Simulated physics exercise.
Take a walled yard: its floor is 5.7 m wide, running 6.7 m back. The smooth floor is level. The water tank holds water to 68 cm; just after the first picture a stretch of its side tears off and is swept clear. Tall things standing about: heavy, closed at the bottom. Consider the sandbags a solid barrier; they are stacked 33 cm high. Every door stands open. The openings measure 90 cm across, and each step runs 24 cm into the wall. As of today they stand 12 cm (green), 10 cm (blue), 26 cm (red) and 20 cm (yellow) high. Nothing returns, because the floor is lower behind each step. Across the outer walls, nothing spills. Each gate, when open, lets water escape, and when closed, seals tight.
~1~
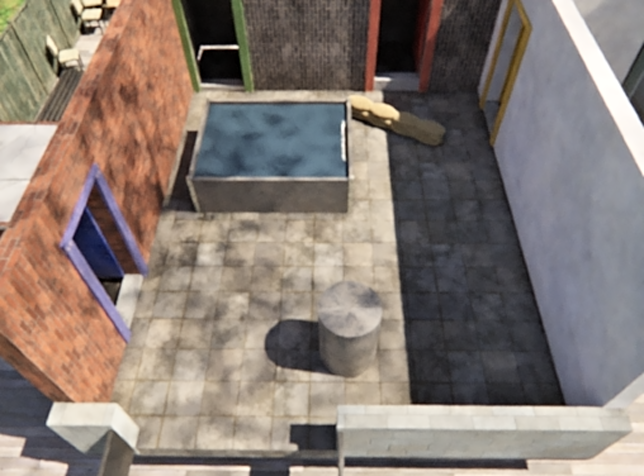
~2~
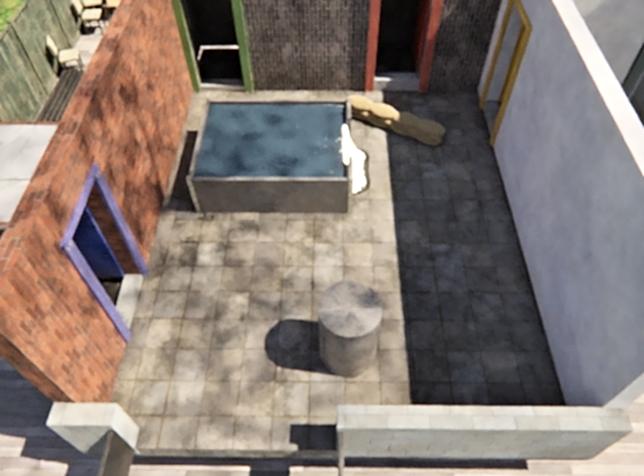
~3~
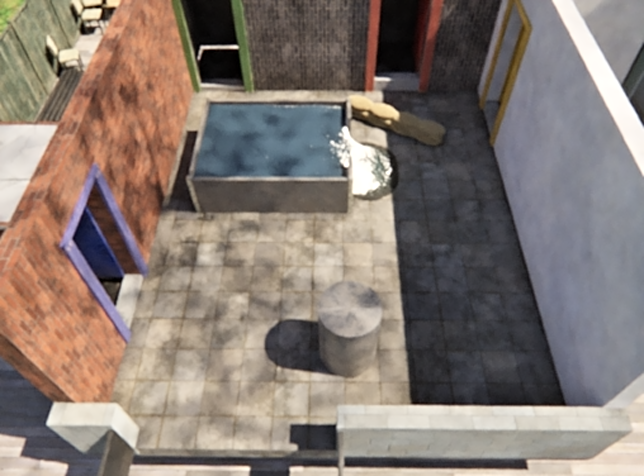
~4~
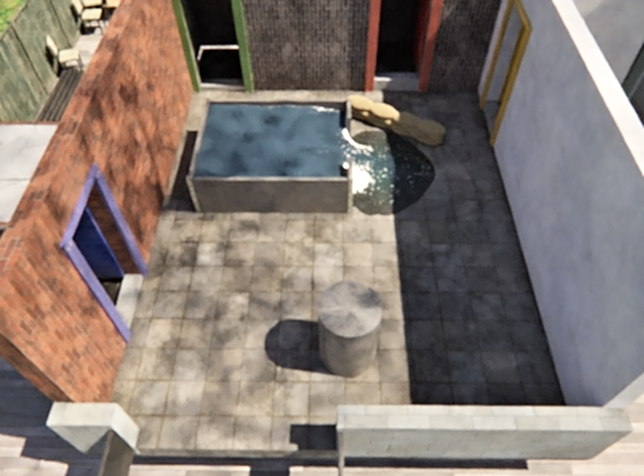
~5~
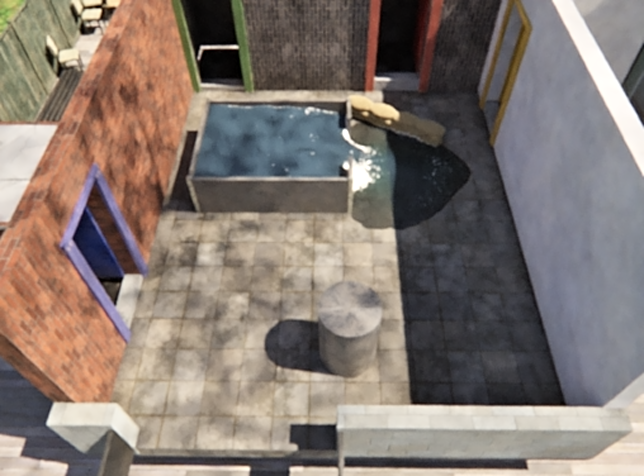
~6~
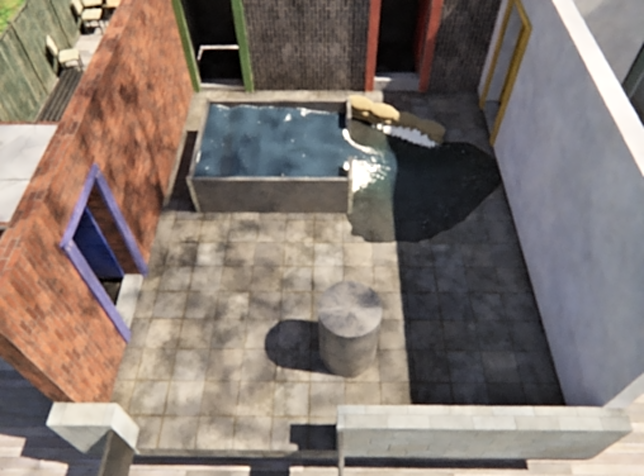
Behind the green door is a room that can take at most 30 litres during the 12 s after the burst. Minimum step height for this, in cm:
7 cm, roughly.
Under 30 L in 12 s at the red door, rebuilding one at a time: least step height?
At the red door it takes roughly 7.0 centimetres.
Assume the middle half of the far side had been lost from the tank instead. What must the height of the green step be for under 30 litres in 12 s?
In that case about 27 cm.
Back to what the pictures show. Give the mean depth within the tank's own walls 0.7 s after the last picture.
About 51 centimetres on average.
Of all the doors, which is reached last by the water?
It's the blue one.
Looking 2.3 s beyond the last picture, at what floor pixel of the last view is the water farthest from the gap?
The farthest wet point is roughly at (565, 431) in the last view.
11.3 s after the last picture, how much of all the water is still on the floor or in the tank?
I'd estimate some 92 in a hundred.
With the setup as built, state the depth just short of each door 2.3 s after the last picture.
Centimetres: Green = 0, blue = 0, red = 8, yellow = 13.
Then, 0.7 s after the last picture water covers 20 % of the floor, deepest (40 cm) near (494, 168); it has not reached the green door.
Then, 2.3 s after the last picture water covers 40 % of the floor, deepest (32 cm) near (496, 175); it has not reached the green door.
Then, 11.3 s after the last picture water covers 95 % of the floor, deepest (10 cm) near (311, 92); 8 cm at the green door, 1 litre in over its 12 cm step.
At the green door as built, the water peaked near 12 cm, 6.7 s after the last picture.
Run again over the same 12 s with other heights there, 38 litres in over 6.5 cm, 14 litres over 8.5 cm. The limit of 30 litres is kept from about 7 cm up.
